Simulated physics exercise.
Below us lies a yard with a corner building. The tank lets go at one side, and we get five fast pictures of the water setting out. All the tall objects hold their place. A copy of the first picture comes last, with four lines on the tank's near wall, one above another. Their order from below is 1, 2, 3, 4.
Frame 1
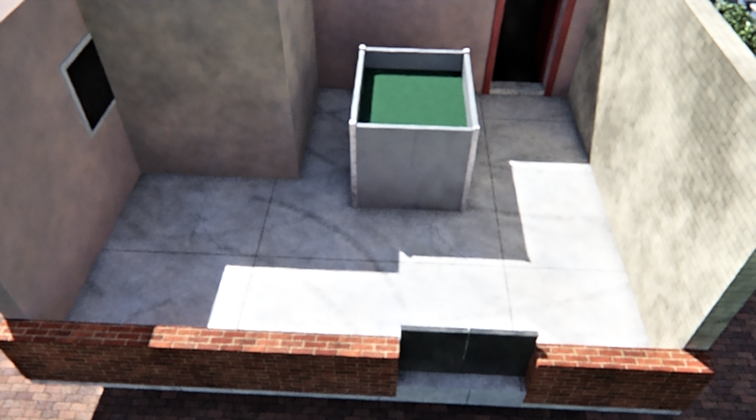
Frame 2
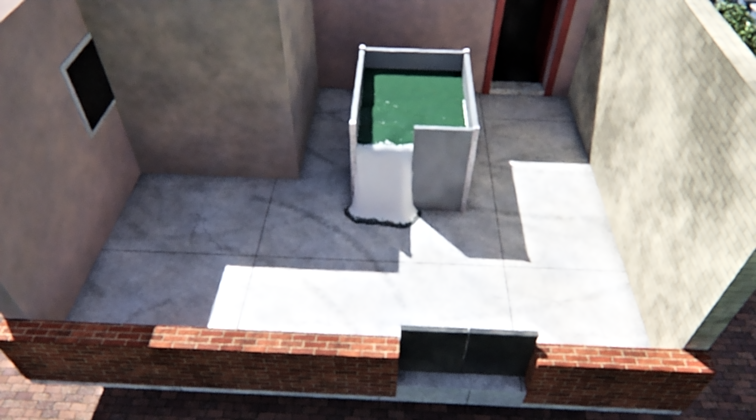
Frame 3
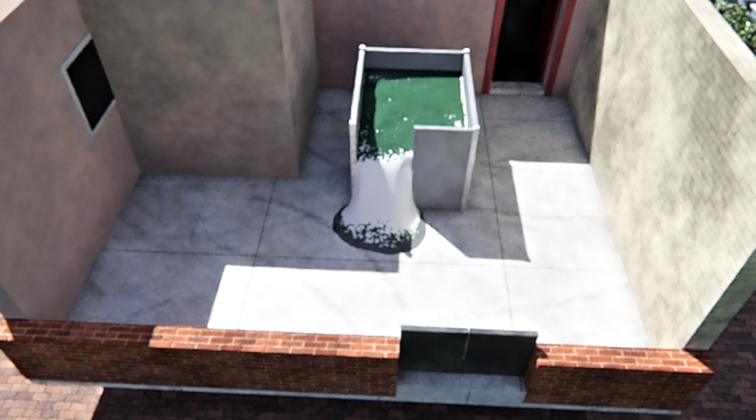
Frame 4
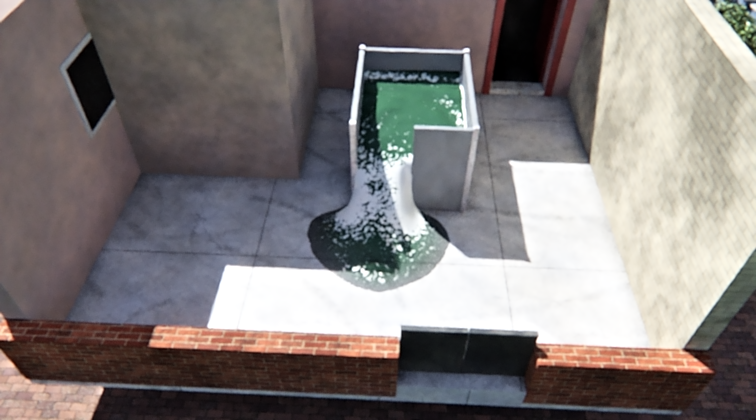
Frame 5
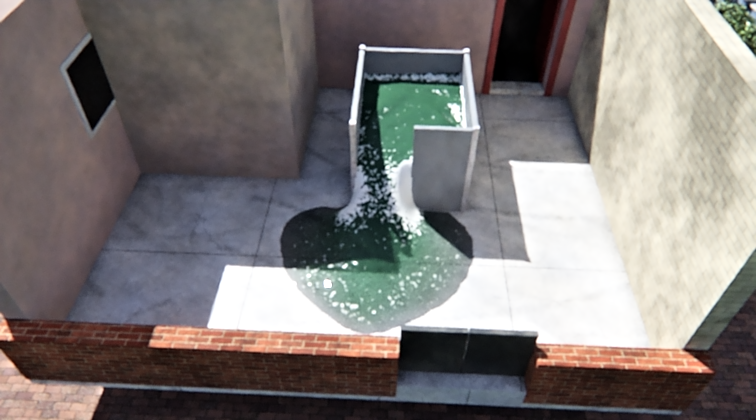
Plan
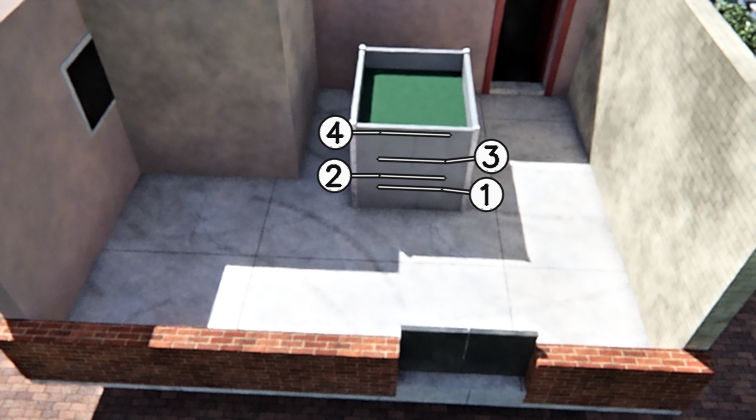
Green water pours from the tank's open front left side and spreads across the yard.
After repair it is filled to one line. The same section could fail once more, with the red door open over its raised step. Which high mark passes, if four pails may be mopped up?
That is mark 3.
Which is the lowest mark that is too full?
It is 4.
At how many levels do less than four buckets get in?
Three of them.
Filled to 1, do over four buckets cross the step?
No, that is safe.
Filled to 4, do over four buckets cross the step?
Yes, it does.
On the marked copy, 1 at (410, 188); 2 at (411, 176); 3 at (412, 160); 4 at (414, 133); from the bottom up 1, 2, 3, 4.
Choosing 1, nothing gets over.
Choosing 2, nothing gets over.
Choosing 3, a splash gets over, under a bucket.
Choosing 4, about 12 bucketfuls get in.
